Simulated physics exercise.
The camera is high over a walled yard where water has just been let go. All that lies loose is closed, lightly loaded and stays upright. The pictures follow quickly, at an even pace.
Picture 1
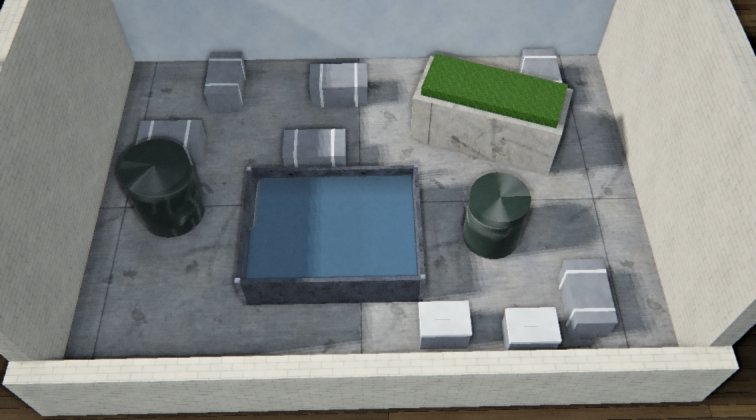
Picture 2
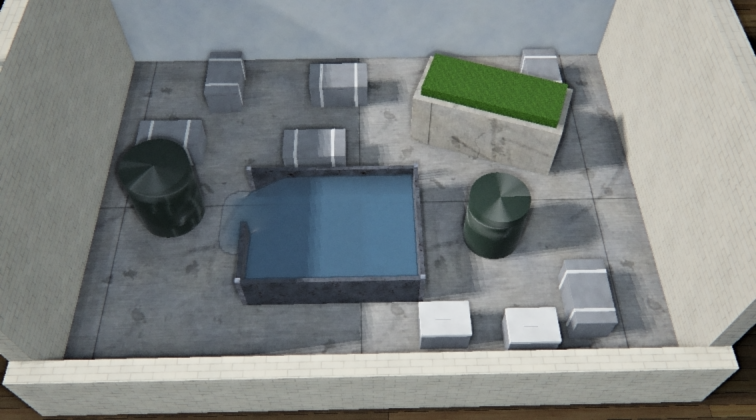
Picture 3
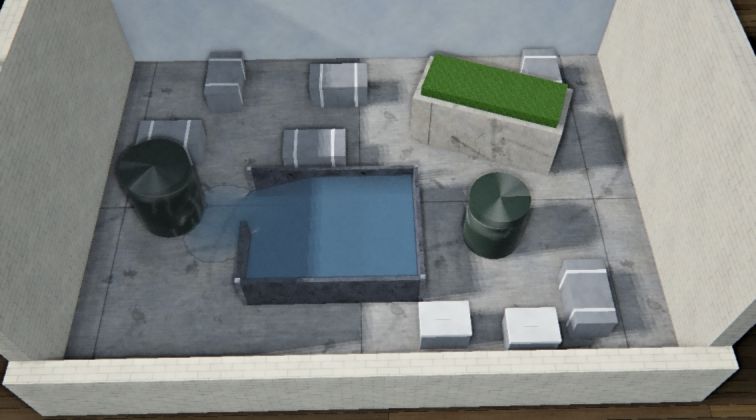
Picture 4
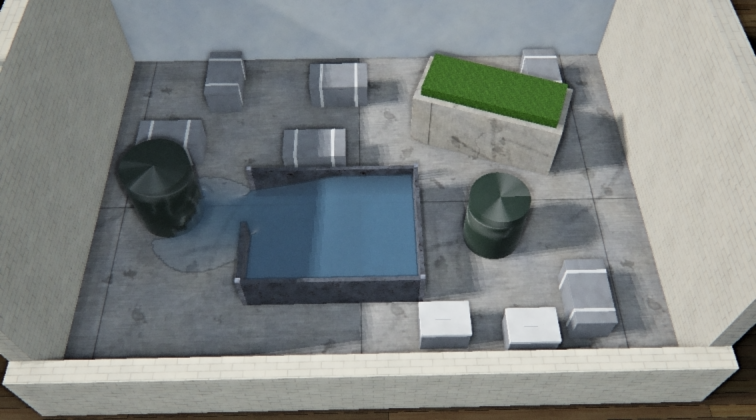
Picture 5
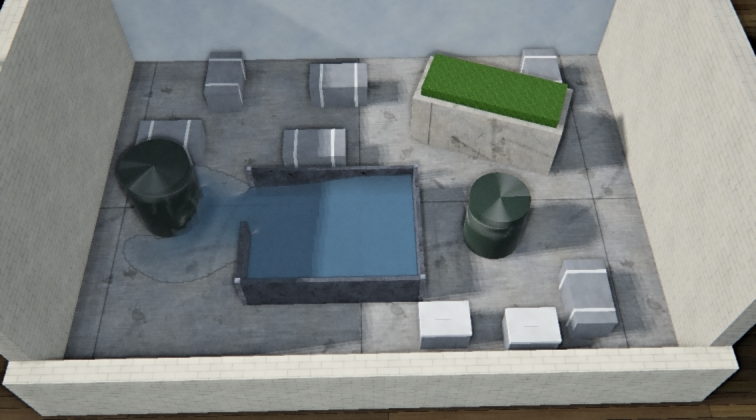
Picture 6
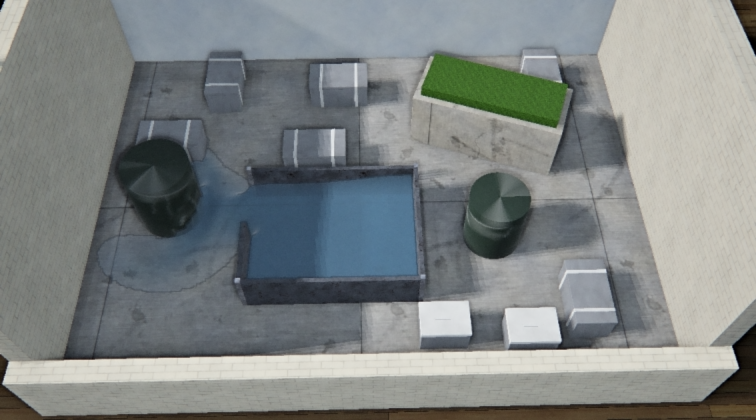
Water fills a dark-walled rectangular basin in a walled yard, then pours out through its open left side onto the grey paving. It reaches the dark green drum on the left and spreads around its base in a thin, widening sheet, while the scattered grey and white boxes stay still.
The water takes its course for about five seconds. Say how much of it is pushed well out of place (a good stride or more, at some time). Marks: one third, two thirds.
It is under a third.
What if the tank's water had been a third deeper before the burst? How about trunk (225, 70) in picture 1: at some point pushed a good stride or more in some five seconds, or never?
My call: Yes.
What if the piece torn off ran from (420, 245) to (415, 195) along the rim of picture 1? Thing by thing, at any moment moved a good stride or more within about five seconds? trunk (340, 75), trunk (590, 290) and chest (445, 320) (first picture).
In that order: Short of that, that far or more, never so far.
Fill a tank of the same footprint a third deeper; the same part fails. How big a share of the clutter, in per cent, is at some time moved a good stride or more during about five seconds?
About 20 per cent.
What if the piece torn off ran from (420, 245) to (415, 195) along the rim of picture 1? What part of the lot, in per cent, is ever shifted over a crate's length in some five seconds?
Some 20 per cent.
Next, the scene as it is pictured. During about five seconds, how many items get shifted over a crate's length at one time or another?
I count 2.
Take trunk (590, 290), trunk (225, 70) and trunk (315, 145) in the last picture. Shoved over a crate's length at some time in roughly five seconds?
In that order: Never so far, pushed that far, less than that.
A moment on, 0 of 8 are well off their spots; 0 afloat.
Next, 1 of 8 are well off their spots; 1 afloat.
Later, 1 of 8 are well off their spots; 1 afloat.
In the end, 2 of 8 are well off their spots, and 2 have been at some point; 2 afloat.
